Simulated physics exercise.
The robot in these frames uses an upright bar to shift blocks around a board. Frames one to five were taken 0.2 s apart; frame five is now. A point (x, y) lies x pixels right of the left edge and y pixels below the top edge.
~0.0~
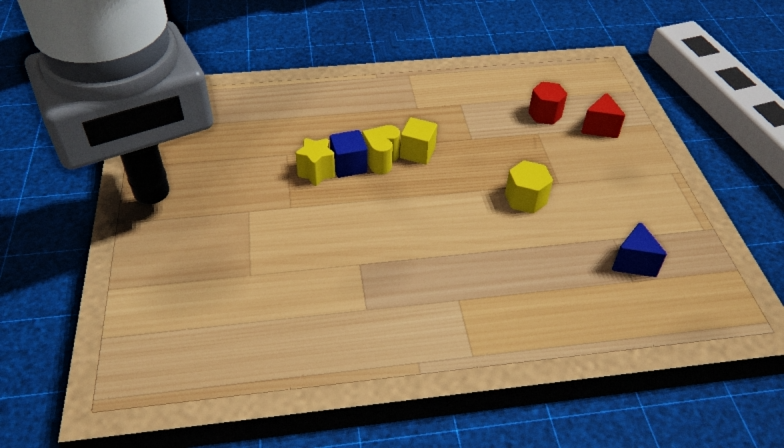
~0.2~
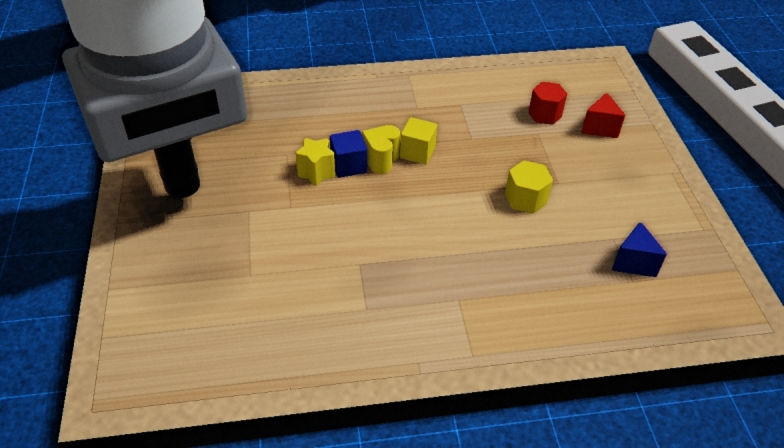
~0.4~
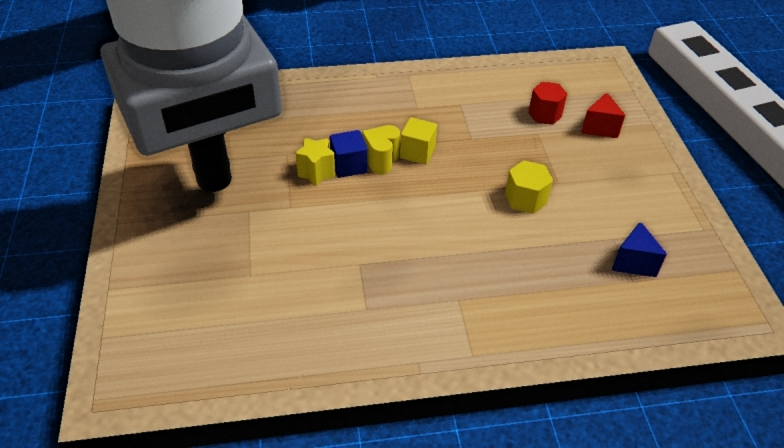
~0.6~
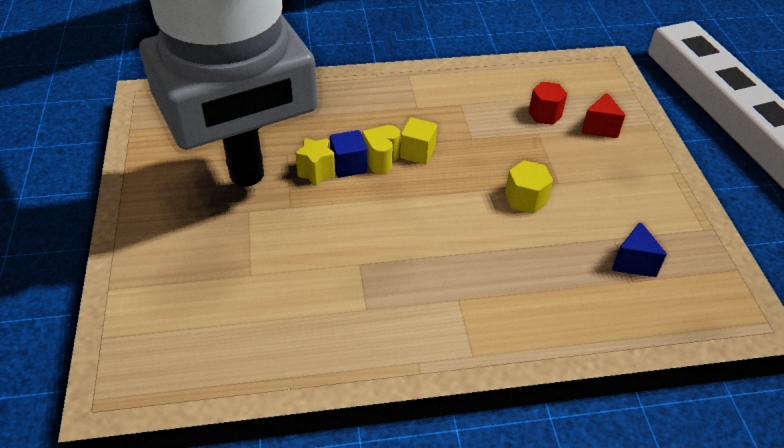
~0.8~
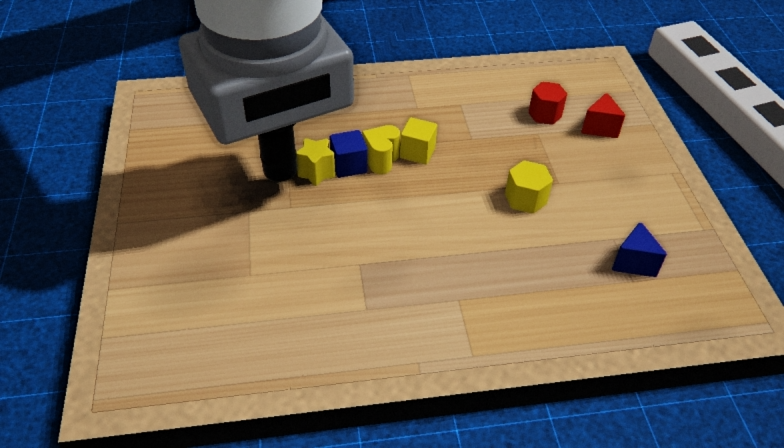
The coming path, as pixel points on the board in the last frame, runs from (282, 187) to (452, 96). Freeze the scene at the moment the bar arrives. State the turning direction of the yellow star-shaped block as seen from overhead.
Overhead view: Anti-clockwise.
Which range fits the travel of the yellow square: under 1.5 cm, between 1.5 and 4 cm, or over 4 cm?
It will fall in the top band, over 4 cm.
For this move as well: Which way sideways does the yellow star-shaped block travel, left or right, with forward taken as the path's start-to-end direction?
It will end up to the left.
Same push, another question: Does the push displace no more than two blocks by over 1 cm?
No, I don't think so.
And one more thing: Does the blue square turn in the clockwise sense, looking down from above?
I believe so.
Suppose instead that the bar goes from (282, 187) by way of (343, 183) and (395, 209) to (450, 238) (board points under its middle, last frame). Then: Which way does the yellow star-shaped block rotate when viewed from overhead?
Top view: Counterclockwise.
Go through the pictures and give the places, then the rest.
In the first picture, bar's lower end at (152, 193); yellow star-shaped block at (315, 149); blue square at (348, 141); yellow heart block at (382, 136); yellow square at (419, 129).
In the second picture, bar at (183, 187); blocks still.
In the third picture, bar at (215, 181); blocks still.
In the fourth picture, bar at (247, 176); blocks still.
In the fifth picture, bar at (280, 171); yellow star-shaped block at (315, 149); blue square at (348, 141); yellow heart block at (382, 136); yellow square at (419, 129).
The first path, step by step. One third of the way, bar at (344, 139); yellow star-shaped block at (369, 118), turned 20° clockwise; blue square at (401, 120), turned 20° clockwise; yellow heart block at (431, 124), turned 30° clockwise; yellow square at (467, 125).
Two thirds of the way, bar at (402, 108); yellow star-shaped block at (416, 85); blue square at (434, 107), turned 55° clockwise; yellow heart block at (457, 122), turned 65° clockwise; yellow square at (492, 129), turned 15° anticlockwise.
At the end, bar at (453, 81); yellow star-shaped block at (454, 56), turned 35° anticlockwise; blue square at (461, 99), turned 115° clockwise; yellow heart block at (463, 121), turned 95° clockwise; yellow square at (497, 131), turned 20° anticlockwise.
